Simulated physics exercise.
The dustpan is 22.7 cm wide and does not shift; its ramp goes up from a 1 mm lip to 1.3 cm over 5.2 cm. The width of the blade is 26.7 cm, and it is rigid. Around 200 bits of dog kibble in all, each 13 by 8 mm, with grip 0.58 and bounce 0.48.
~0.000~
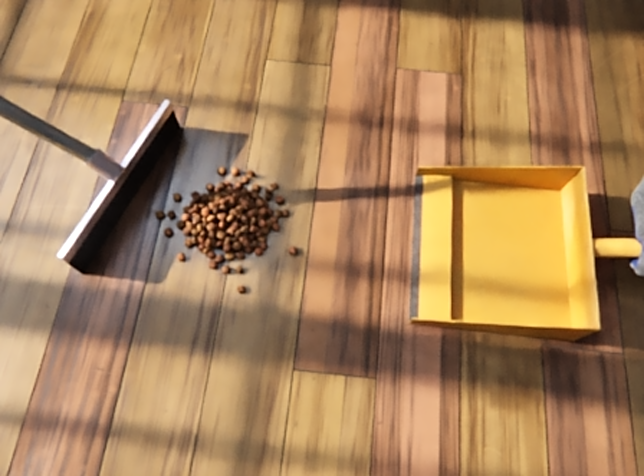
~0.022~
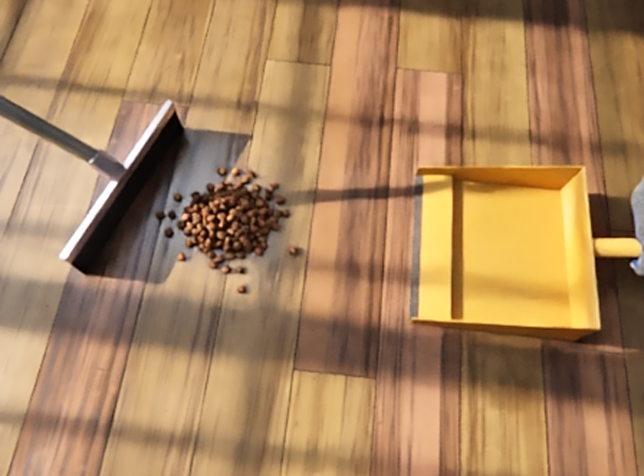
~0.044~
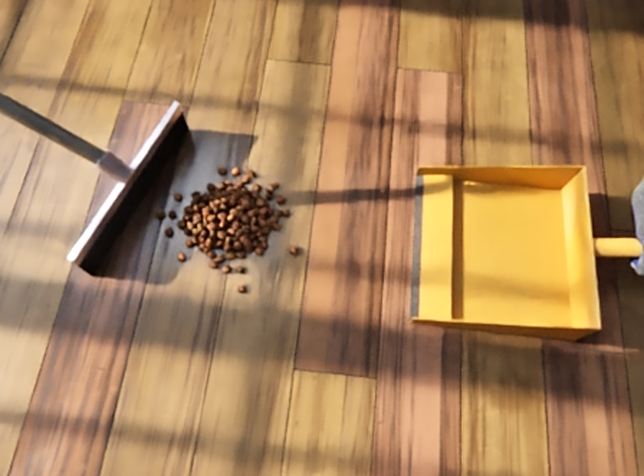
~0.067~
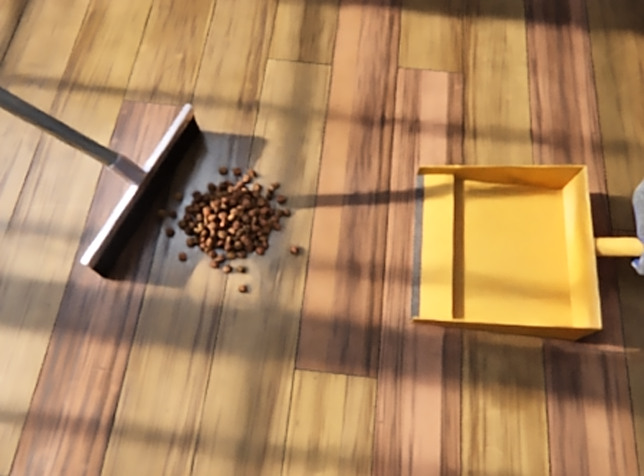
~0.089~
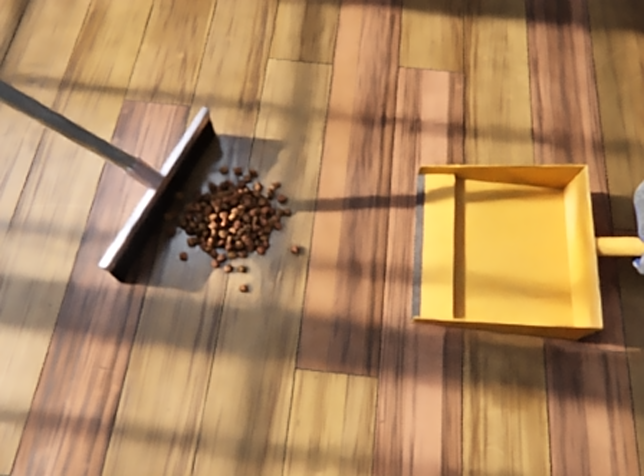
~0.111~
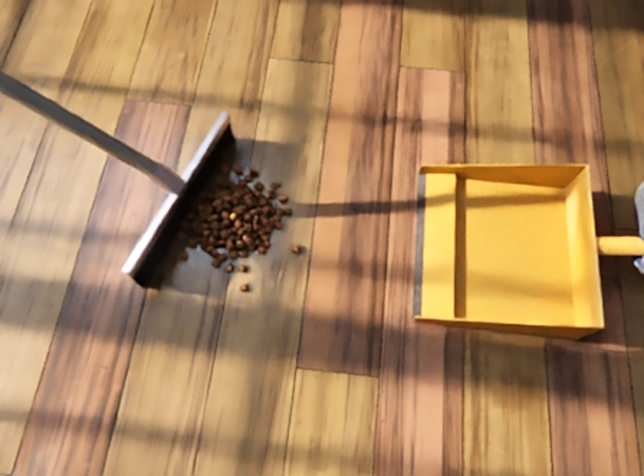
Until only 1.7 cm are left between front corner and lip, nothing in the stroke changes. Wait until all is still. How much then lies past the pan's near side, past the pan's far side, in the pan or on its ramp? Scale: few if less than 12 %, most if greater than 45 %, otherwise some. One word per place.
Near side - some; far side - few; pan - most.
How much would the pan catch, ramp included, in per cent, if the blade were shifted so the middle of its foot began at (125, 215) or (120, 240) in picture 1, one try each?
I'd put it near 60 per cent for the first and near 55 per cent for the second.
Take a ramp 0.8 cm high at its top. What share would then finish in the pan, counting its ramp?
Then around 55 percent, ramp counted.
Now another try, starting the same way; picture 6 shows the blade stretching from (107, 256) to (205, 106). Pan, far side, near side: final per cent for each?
That ends as pan 10, far 5, and near 5.
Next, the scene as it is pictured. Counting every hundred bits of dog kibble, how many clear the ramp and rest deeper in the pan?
About 25 per cent.
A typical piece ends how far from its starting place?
It works out to some 32 cm.
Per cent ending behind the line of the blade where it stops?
Close to 0 percent.
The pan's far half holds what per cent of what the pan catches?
Roughly 30 per cent.
After 0.22 s, middle of the blade 18 cm from the lip; 0 % over the lip, far side 0 %, near side 5 %.
After 0.30 s, middle of the blade 8 cm from the lip; 0 % over the lip, far side 0 %, near side 15 %.
After 0.51 s, middle of the blade 6 cm from the lip; 55 % over the lip, far side 0 %, near side 25 %.
At rest (1.3 s), near side 25 %, far side 0 %, pan 55 %, in front of the lip or behind the blade 20 %.
